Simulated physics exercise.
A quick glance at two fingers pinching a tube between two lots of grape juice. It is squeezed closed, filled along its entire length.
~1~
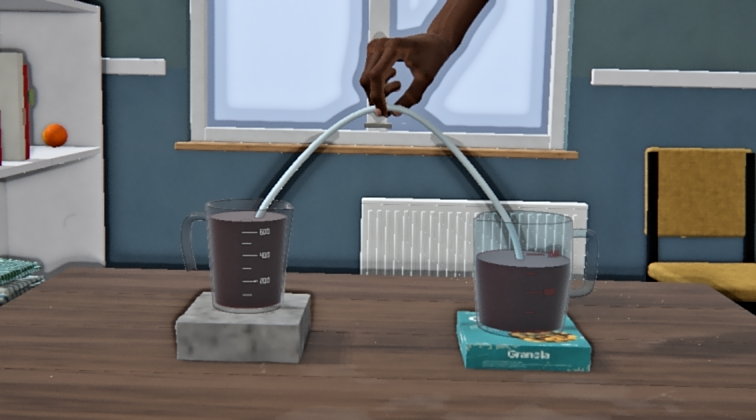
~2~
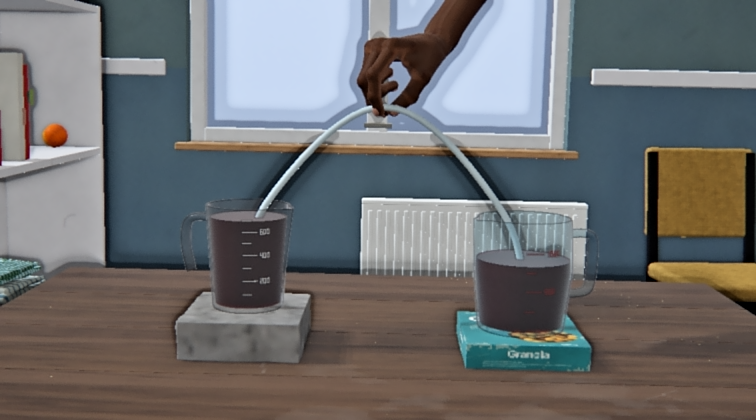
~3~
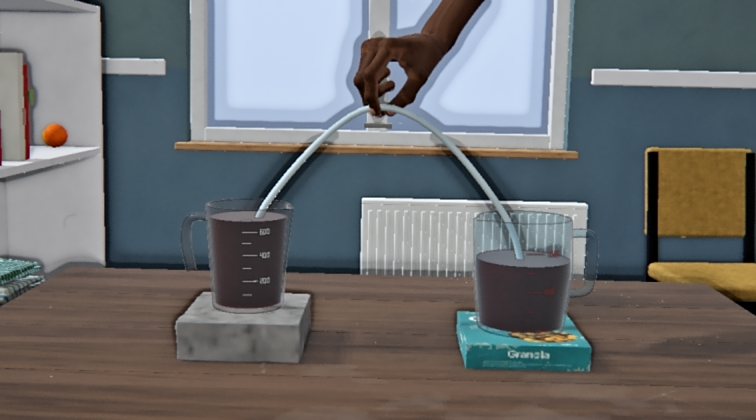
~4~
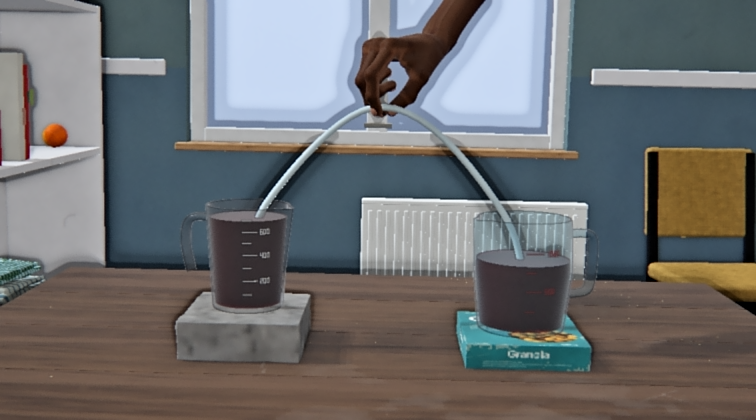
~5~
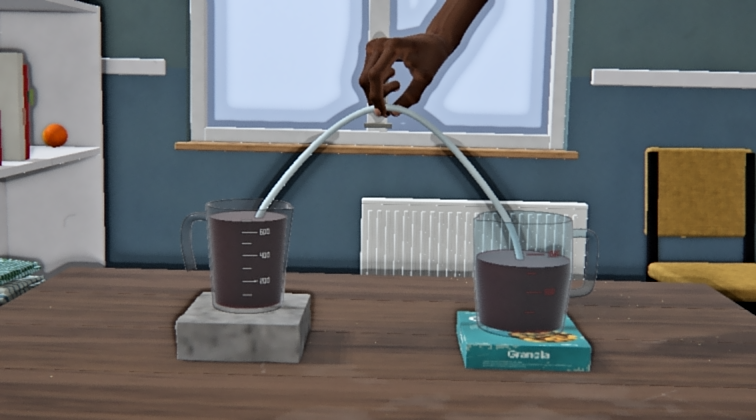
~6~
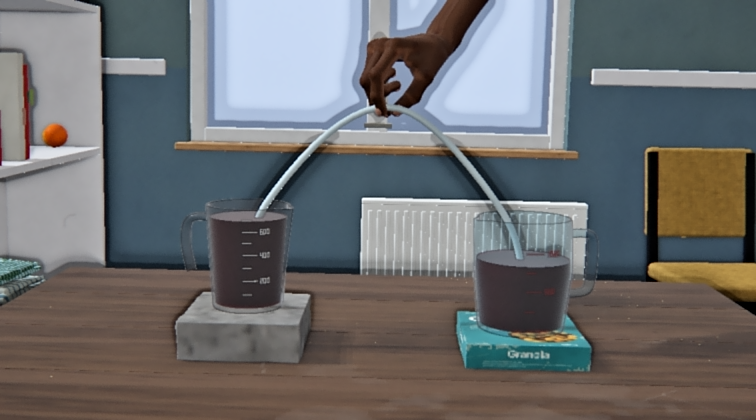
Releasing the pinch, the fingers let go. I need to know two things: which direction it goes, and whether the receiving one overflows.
Here you go: It flows - goes right, one that fills - no overflow.
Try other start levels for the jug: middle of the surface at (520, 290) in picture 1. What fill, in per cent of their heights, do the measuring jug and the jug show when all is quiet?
About 45 per cent and 55 per cent, in that order.
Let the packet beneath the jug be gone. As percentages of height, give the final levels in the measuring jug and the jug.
You'd see the first filled to 50 per cent of its height and the second to 85 per cent.
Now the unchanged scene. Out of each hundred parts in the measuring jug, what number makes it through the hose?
Near 30 in a hundred.
Next, the measuring jug is about three quarters full; the jug is about two thirds full.
After that, the measuring jug is about two thirds full; the jug is about two thirds full.
Finally, the measuring jug is about two thirds full; the jug is about three quarters full; the two surfaces are level.
